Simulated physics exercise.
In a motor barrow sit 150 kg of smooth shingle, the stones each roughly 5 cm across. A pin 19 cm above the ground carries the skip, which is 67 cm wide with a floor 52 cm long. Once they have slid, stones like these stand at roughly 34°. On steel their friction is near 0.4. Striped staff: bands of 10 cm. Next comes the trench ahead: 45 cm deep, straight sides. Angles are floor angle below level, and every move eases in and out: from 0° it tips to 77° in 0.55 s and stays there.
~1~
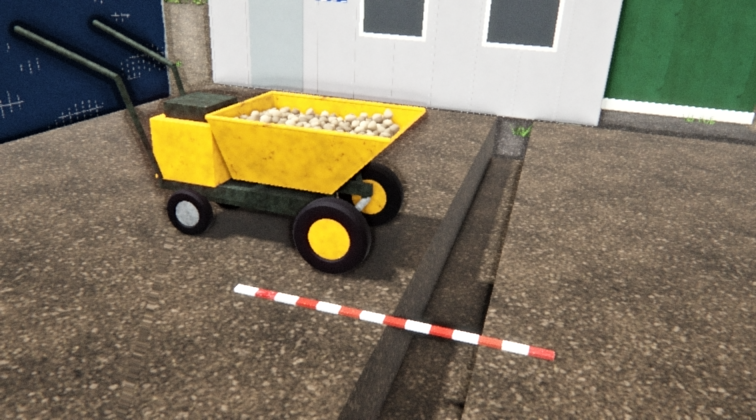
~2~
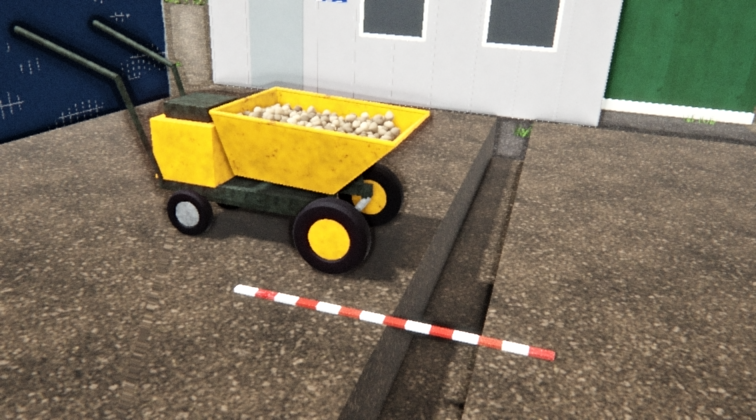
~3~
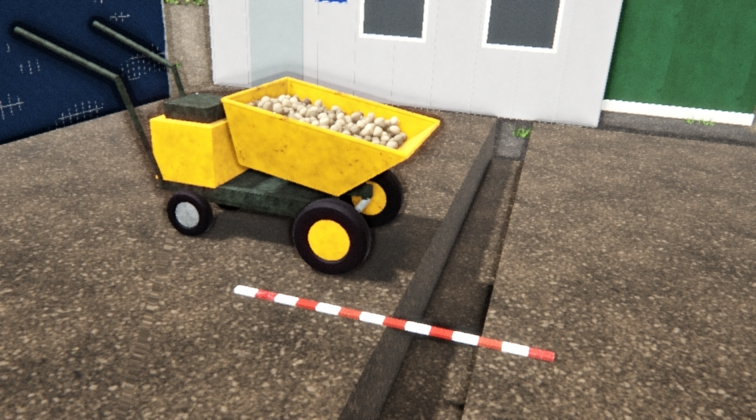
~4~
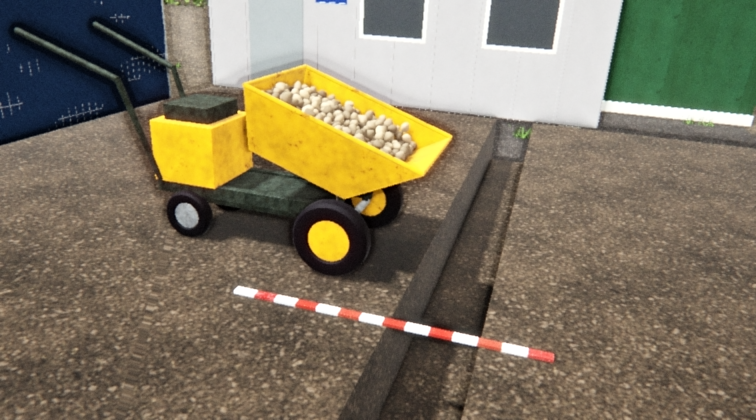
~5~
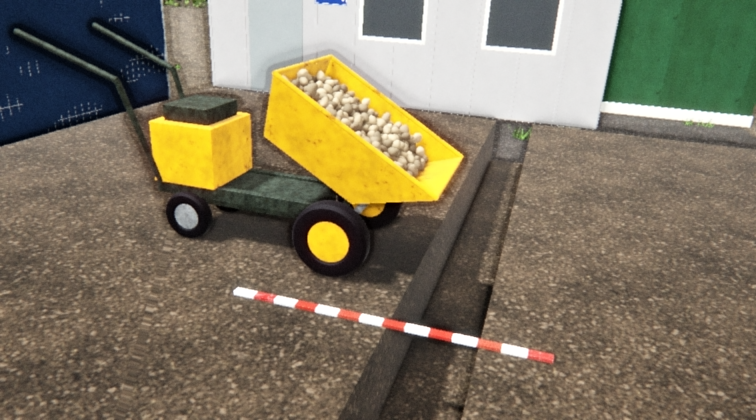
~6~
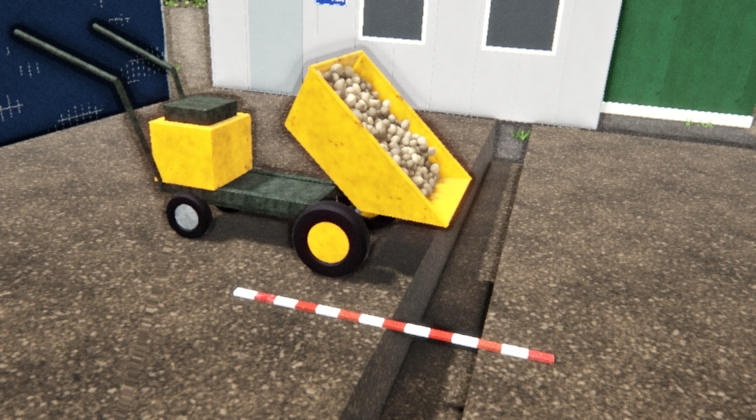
A yellow motor barrow with dark green handles and frame stands at left on rough brown paving, seen from slightly above and to its side, before a pale wall, a blue panel and a green door. Pale rounded stones fill its skip, and a red-and-white staff lies across a dark channel in front. The skip tilts steeply down to the right, its back end rising, while the barrow and camera stay still.
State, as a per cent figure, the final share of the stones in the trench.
The final share is about 57 per cent.
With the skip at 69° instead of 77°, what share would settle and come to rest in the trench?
Share in trench: Approx. 45%.
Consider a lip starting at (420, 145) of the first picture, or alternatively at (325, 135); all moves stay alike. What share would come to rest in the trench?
I'd expect close to 20 per cent at the first and 80 per cent at the second.
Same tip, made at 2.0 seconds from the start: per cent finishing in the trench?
Roughly 75 per cent would.
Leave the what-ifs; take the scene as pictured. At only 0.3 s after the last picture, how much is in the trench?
Close to 25 per cent has got there by then.
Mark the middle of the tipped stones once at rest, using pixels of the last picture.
The stones end up centred near (482, 332).
Then, 0.1 s after the last picture the floor is at 65°, 100 % in the skip; the foremost stones are at (451, 228).
Then, 0.3 s after the last picture the floor is at 77°, 57 % in the skip, 27 % in the trench, 17 % past the trench; the foremost stones are at (530, 263).
Then, 0.7 s after the last picture the floor is at 77°, 0 % in the skip, 56 % in the trench, 43 % past the trench; the foremost stones are past the picture's edge.
Then, 2.7 s after the last picture the floor is at 77°, 0 % in the skip, 57 % in the trench, 43 % past the trench; the foremost stones are past the picture's edge.
